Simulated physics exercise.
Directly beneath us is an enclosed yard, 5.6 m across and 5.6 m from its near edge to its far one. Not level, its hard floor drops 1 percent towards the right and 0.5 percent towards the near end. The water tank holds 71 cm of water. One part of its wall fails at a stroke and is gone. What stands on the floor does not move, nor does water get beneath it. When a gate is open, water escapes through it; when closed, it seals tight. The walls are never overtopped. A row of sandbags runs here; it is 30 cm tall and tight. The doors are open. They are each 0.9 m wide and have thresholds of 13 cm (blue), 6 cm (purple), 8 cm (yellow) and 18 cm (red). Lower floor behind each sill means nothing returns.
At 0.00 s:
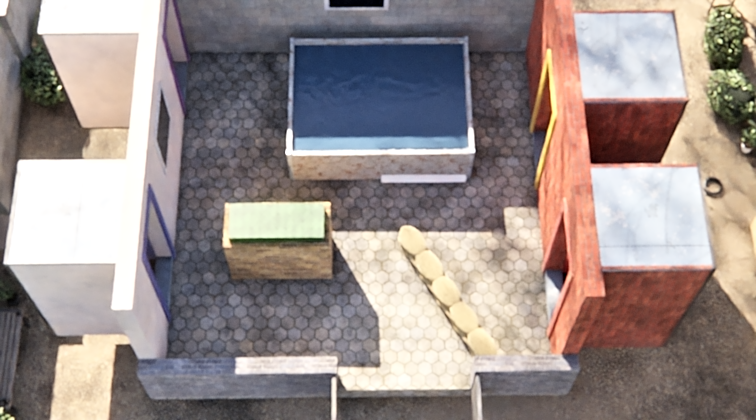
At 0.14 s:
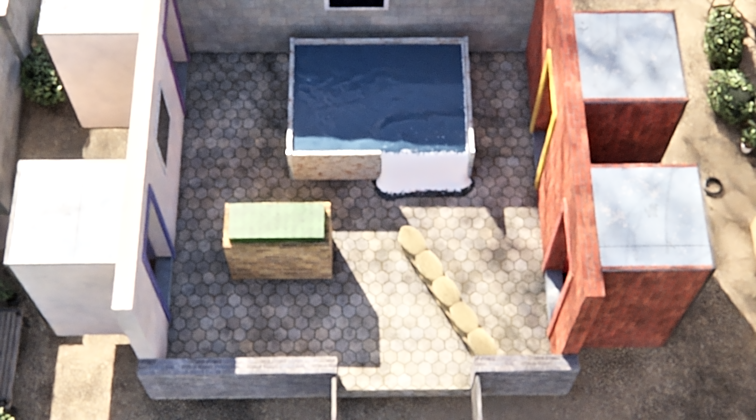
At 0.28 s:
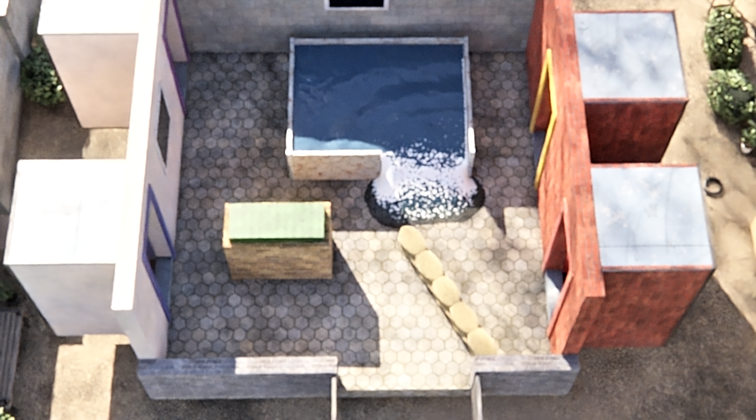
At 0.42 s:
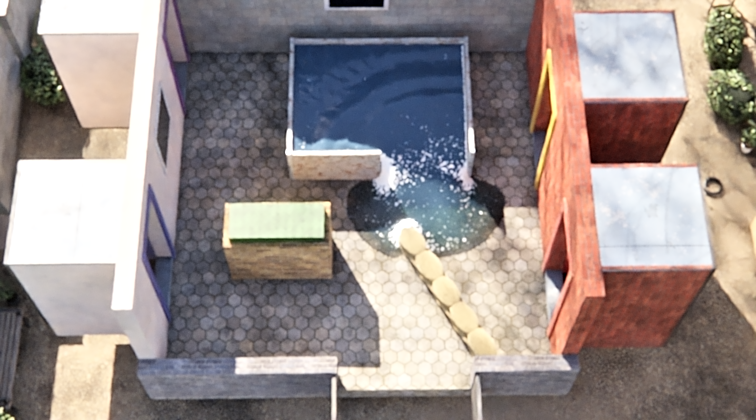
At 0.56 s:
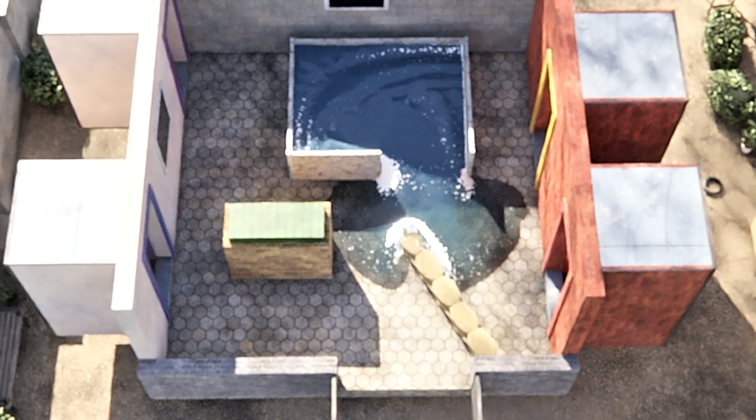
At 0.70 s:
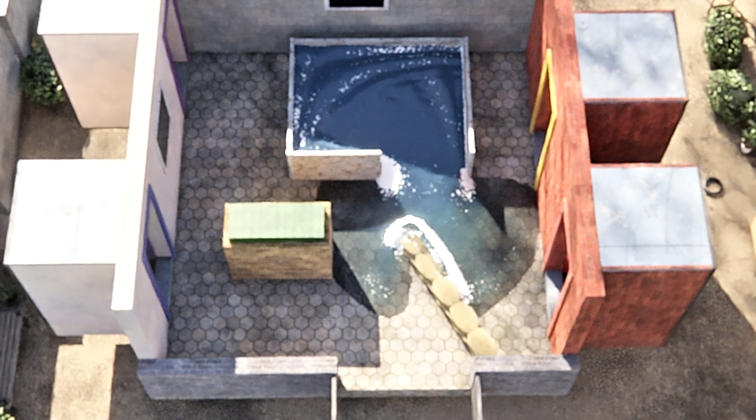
Water burst through a gap at the front right of a raised tank in a walled yard, then fanned out across the paved floor and foamed around the near row of sandbags.
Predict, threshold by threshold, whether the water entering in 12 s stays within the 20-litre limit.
Blue door: Fails to top it, purple door: Tops it, yellow door: Tops it, red door: Tops it.
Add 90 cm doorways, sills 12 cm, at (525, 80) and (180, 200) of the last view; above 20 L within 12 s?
Taking them in order, the first is too much and the second fine.
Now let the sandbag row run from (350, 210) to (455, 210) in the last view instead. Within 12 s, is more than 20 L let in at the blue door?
Well, at blue the limit is respected.
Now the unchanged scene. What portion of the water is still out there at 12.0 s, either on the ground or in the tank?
About 70 percent of the water remains.
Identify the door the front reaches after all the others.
That's the purple door.
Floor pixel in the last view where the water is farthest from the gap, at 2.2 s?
About pixel (166, 375).
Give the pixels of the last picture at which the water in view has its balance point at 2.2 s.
(410, 187).
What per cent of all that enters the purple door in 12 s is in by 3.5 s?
Share by then: ~ 0 %.
After 1.4 s water covers 35 % of the floor and is deepest (70 cm) near (551, 360); blue door not reached, purple door not reached, yellow door not reached, red door 24 cm at the sill, 0 L in.
After 2.2 s water covers 45 % of the floor and is deepest (66 cm) near (552, 372); blue door not reached, purple door not reached, yellow door not reached, red door 40 cm at the sill, 66 L in.
After 3.5 s water covers 55 % of the floor and is deepest (41 cm) near (551, 360); blue door 4 cm at the sill, 0 L in, purple door not reached, yellow door 3 cm at the sill, 0 L in, red door 38 cm at the sill, 298 L in.
After 7.0 s water covers 95 % of the floor and is deepest (26 cm) near (552, 372); blue door 5 cm at the sill, 0 L in, purple door 3 cm at the sill, 0 L in, yellow door 12 cm at the sill, 12 L in, red door 22 cm at the sill, 481 L in.
After 12.0 s water covers 95 % of the floor and is deepest (21 cm) near (552, 372); blue door 10 cm at the sill, 0 L in, purple door 10 cm at the sill, 66 L in, yellow door 14 cm at the sill, 113 L in, red door 17 cm at the sill, 492 L in.
